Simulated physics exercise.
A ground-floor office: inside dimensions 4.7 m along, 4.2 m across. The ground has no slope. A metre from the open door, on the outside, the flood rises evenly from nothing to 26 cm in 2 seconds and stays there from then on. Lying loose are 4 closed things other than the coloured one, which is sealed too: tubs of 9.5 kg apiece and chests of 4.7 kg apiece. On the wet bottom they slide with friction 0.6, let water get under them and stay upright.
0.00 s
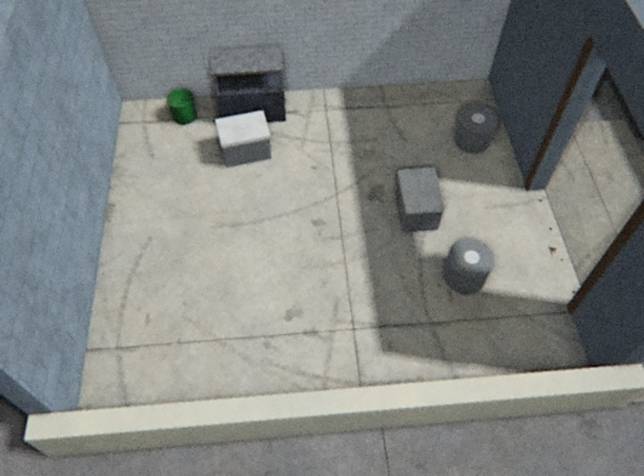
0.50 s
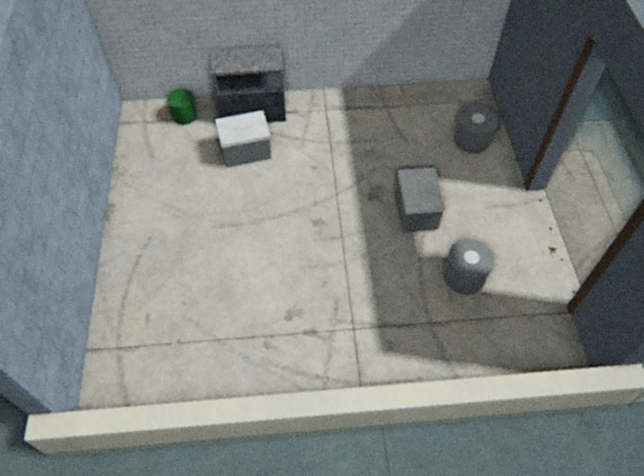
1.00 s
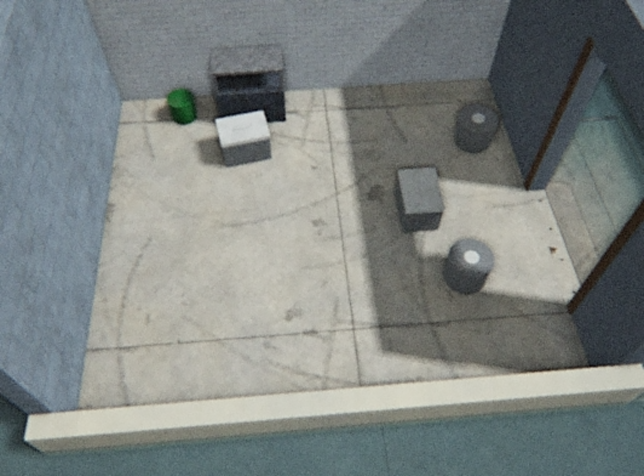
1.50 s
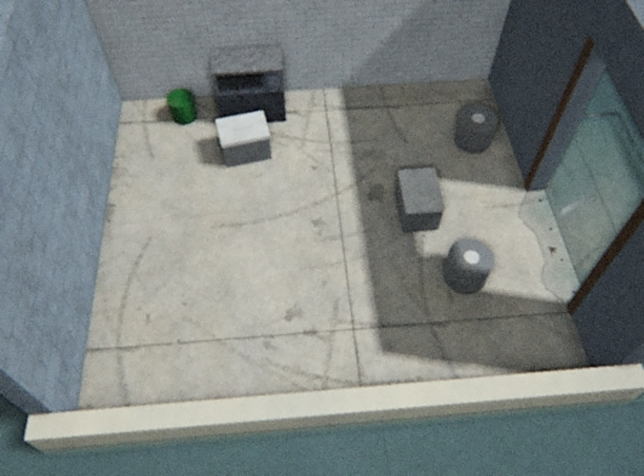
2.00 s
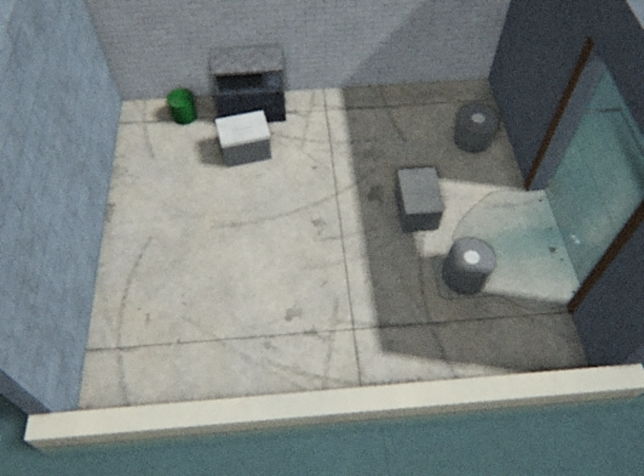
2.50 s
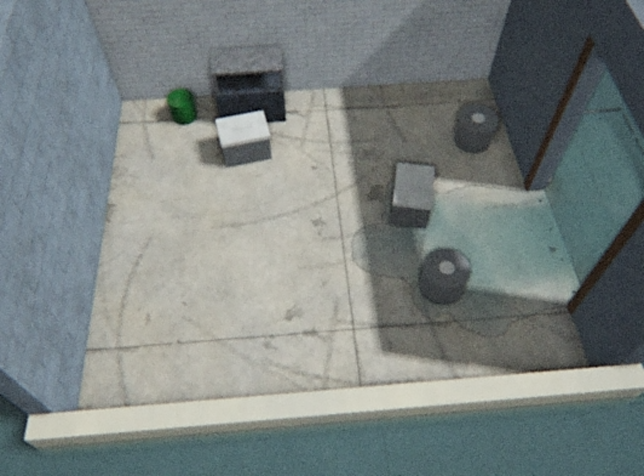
Greenish water spread outside the room, then came in through the open doorway on the right and across the shaded floor, nudging a gray drum and a gray box slightly left.
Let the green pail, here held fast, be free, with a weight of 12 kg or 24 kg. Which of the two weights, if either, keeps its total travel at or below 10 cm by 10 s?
Pretty sure it takes the high figure.
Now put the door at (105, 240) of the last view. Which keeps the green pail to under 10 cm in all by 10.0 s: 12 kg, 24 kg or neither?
Lab note: Lower mass sufficient.
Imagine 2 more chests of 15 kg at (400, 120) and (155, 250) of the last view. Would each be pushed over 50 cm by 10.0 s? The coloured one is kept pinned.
First stays inside, then exceeds it.
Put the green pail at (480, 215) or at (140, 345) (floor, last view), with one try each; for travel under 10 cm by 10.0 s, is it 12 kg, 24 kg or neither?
Well, first neither mass is sufficient, and next only the heavy mass succeeds.
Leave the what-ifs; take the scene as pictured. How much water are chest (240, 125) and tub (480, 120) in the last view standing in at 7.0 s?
Depth approx. 14 cm / 1 cm.
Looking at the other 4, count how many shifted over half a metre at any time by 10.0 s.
Result: 3.
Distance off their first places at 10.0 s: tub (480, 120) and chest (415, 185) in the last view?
Respectively 0 and 300 cm.
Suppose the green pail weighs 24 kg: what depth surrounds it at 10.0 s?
Around 17 cm.
After 3.5 s the green pail would be 0 cm from its start with 12 kg and 0 cm from its start with 24 kg; 0 cm of water round it then.
After 4.5 s the green pail would be 0 cm from its start with 12 kg and 0 cm from its start with 24 kg; 0 cm of water round it then.
After 7.0 s the green pail would be 0 cm from its start with 12 kg and 0 cm from its start with 24 kg; 10 cm of water round it then.
After 10.0 s the green pail would be 34 cm from its start with 12 kg and 0 cm from its start with 24 kg; 17 cm of water round it then.
